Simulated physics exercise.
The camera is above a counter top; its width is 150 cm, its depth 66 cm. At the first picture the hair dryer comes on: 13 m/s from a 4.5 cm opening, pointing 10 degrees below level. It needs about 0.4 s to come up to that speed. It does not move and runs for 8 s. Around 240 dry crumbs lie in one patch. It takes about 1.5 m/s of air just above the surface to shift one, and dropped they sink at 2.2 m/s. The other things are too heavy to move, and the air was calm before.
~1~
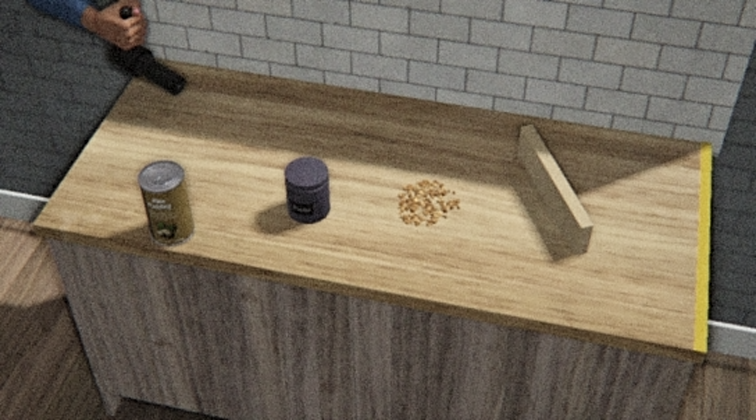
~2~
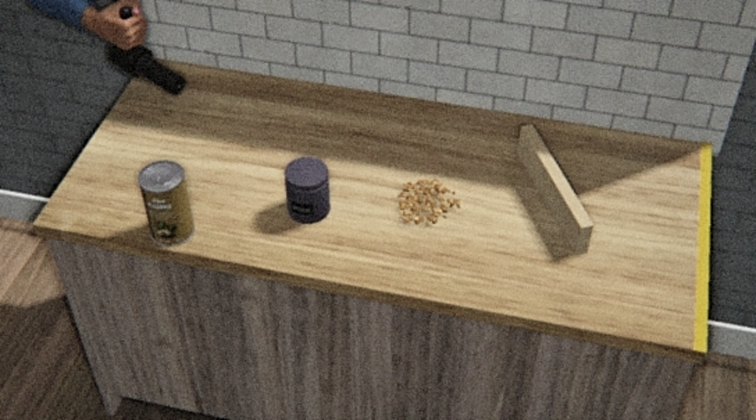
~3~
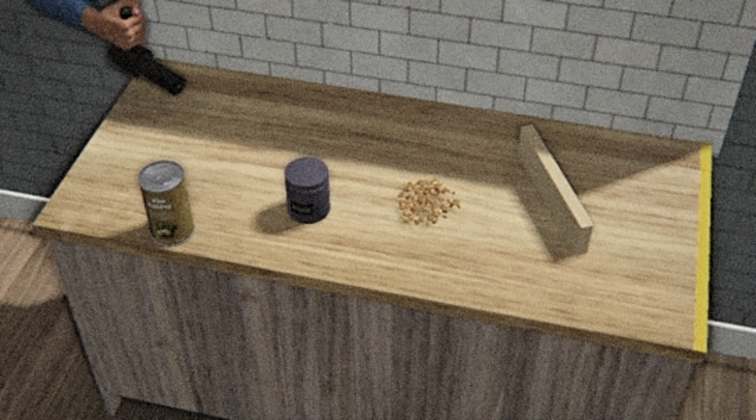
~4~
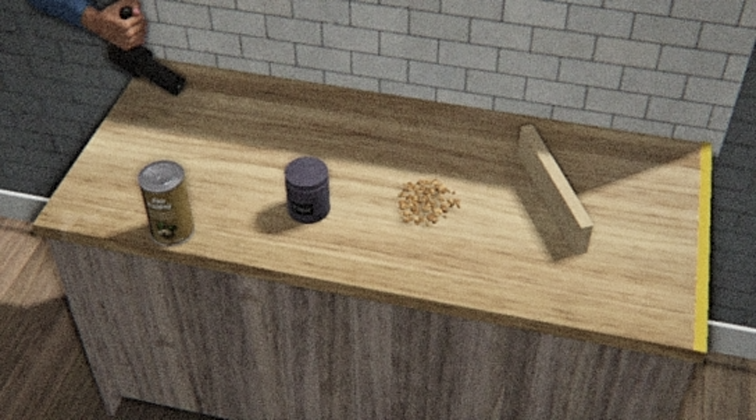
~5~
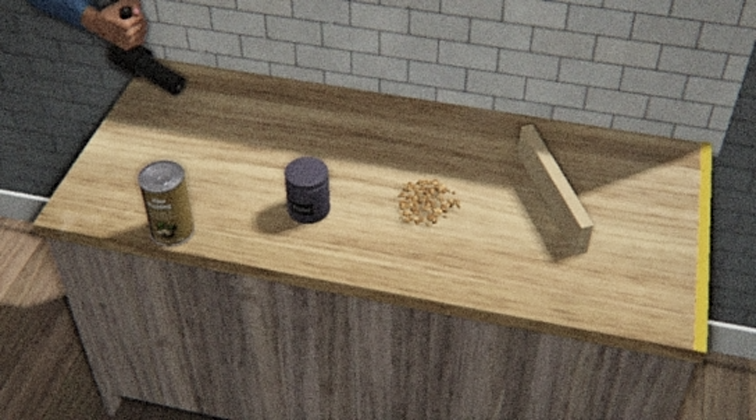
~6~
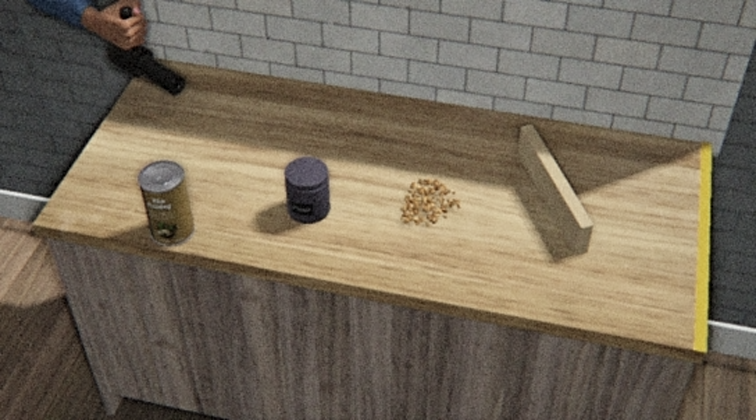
A hand holds a black hair dryer over a wooden counter while the crumbs barely stir.
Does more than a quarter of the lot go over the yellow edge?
As for a quarter going over the yellow edge: Yes.
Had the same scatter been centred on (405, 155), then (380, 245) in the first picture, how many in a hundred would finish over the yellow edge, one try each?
In that order: 3 %, 15 %.
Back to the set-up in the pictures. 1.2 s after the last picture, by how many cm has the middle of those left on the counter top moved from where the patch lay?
Roughly 30 cm.
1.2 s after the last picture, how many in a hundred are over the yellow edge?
Near 60 %.
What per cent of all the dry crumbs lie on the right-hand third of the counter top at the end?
Near 15 %.
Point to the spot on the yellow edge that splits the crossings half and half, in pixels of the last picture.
Around (707, 327).
Then, 1.2 s after the last picture, 18 % are on the move or not yet settled, 62 % are over the yellow edge; the middle of those still in play is near (557, 224).
Then, 2.2 s after the last picture, 13 % are on the move or not yet settled, 65 % are over the yellow edge; the middle of those still in play is near (556, 220).
Then, 4.0 s after the last picture, 11 % are on the move or not yet settled, 67 % are over the yellow edge; the middle of those still in play is near (553, 221).
Then, 7.6 s after the last picture, at the end, 69 % are over the yellow edge.
